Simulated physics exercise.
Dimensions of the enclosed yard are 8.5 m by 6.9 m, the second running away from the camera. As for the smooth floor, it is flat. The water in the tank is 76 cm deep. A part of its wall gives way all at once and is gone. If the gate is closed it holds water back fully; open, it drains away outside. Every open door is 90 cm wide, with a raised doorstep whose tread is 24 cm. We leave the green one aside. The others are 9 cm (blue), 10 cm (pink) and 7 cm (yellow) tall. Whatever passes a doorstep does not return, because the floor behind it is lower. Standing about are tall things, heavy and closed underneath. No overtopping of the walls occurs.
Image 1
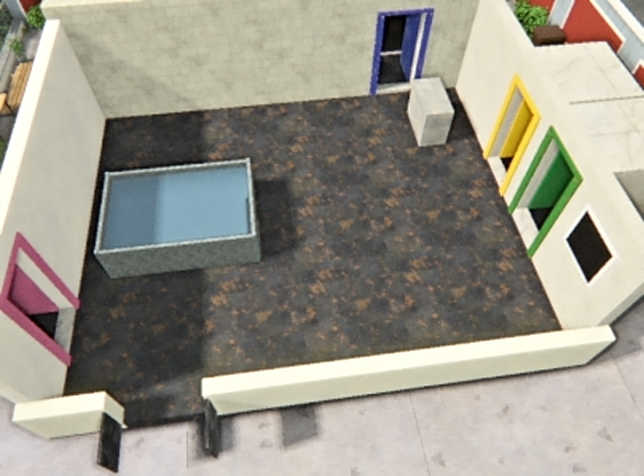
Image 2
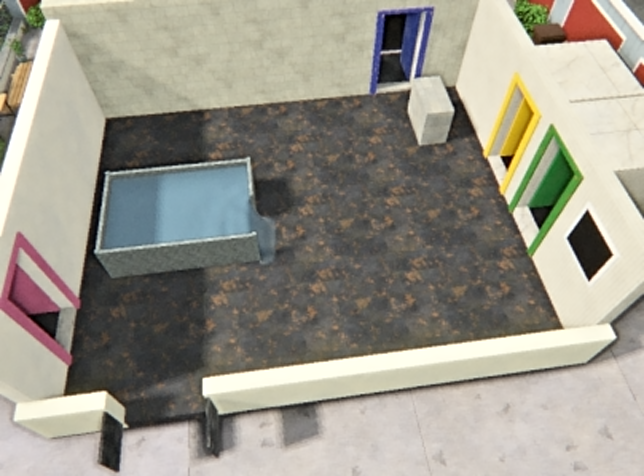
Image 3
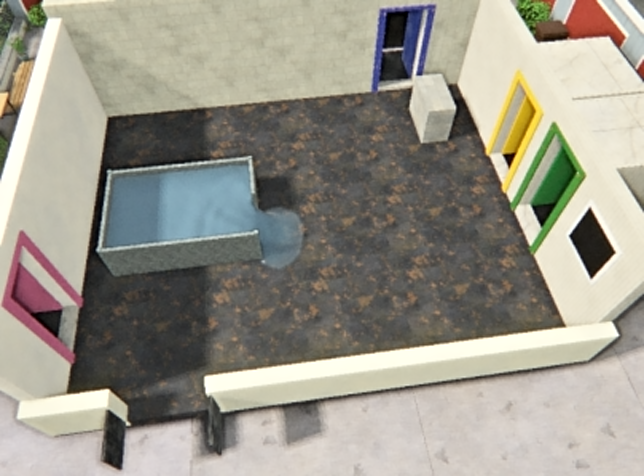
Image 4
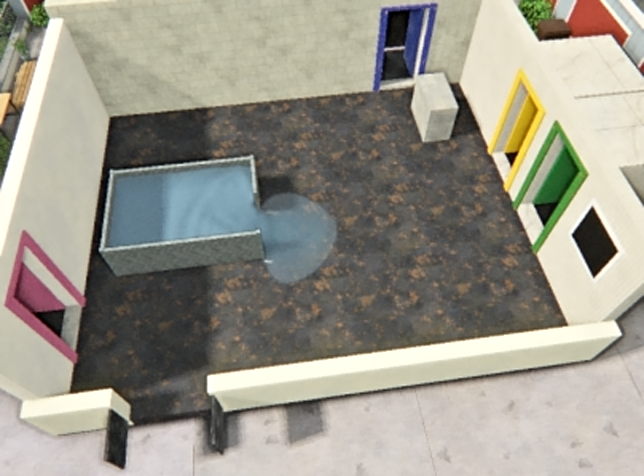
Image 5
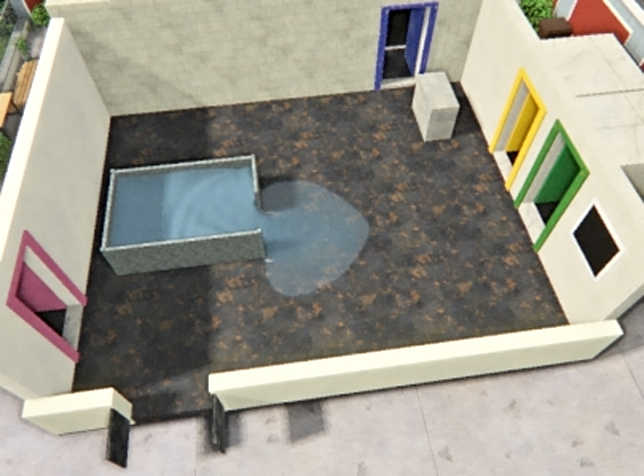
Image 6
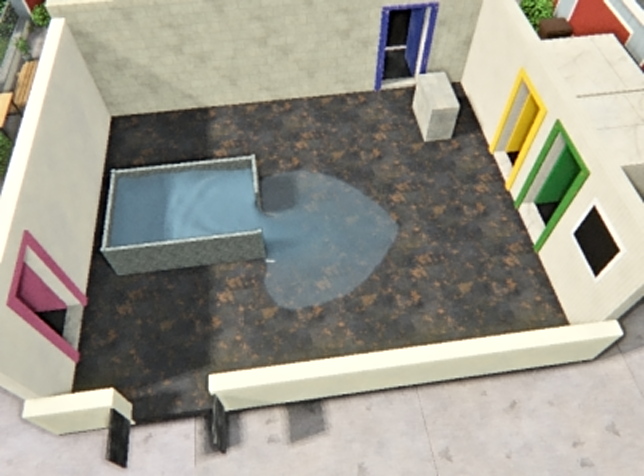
At first, a low rectangular tank of still water stands on the left of a dark-floored, walled yard with several coloured doorways. Then part of its right side disappears and water pours out through the gap, spreading rightward across the floor in a widening, rounded pool while ripples cross the tank.
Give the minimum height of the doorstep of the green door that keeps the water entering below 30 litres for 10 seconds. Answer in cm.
Minimum height: About 15 cm.
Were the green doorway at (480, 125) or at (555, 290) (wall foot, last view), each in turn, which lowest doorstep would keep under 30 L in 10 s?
In turn: Roughly 9.5 cm, roughly 17 cm.
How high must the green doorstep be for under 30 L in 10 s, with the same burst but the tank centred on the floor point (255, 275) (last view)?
Then close to 18 cm.
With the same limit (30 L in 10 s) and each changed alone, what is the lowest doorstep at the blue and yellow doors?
About 7.0 cm at blue and 13.5 cm at yellow.
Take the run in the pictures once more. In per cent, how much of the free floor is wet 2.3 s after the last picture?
The wet part is about 50 per cent.
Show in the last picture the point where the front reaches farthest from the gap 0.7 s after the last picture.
Near (509, 233).
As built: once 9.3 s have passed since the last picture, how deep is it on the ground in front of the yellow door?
Some 9.5 cm.
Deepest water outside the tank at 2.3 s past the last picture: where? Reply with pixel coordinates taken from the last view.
Around pixel (557, 345).
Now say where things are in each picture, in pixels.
The first picture shows the tank at (178, 206) is whole and still, 76 cm deep; the green door at (538, 201) is dry.
In the second picture, water pours out at (254, 230) and has run 0.3 m, to (272, 228); about 10 cm deep outside, 76 cm at the back.
In the third picture, water pours out at (256, 230) and has run 0.8 m, to (299, 233); about 11 cm deep outside, 76 cm at the back.
In the fourth picture, water pours out at (258, 231) and has run 1.4 m, to (333, 237); about 8 cm deep outside, 76 cm at the back.
In the fifth picture, the gap is at (259, 230), the front 2.1 m out at (365, 224); the back of the tank holds 76 cm.
In the sixth picture, the front is at (394, 229), 2.6 m from the gap at (260, 230); 5.5 m2 of floor is wet, 75 cm left at the back; the green door at (545, 196), 5.3 m from the gap, is still 2.6 m from the nearest water.
Then, 0.7 s after the last picture water covers 30 % of the floor, deepest (42 cm) near (270, 238); it has not reached the green door.
Then, 2.3 s after the last picture water covers 50 % of the floor, deepest (36 cm) near (557, 345); 21 cm at the green door, 0 litres in over its 21 cm doorstep.
Then, 9.3 s after the last picture water covers 90 % of the floor, deepest (12 cm) near (465, 92); 8 cm at the green door, 1 litre in over its 21 cm doorstep.
At the green door as built, the water peaked near 23 cm, 2.1 s after the last picture.
With a doorstep of 13.5 cm, 45 litres would have come in within the 10 s; with 18 cm, 9 litres. So under 30 litres takes about 15 cm.
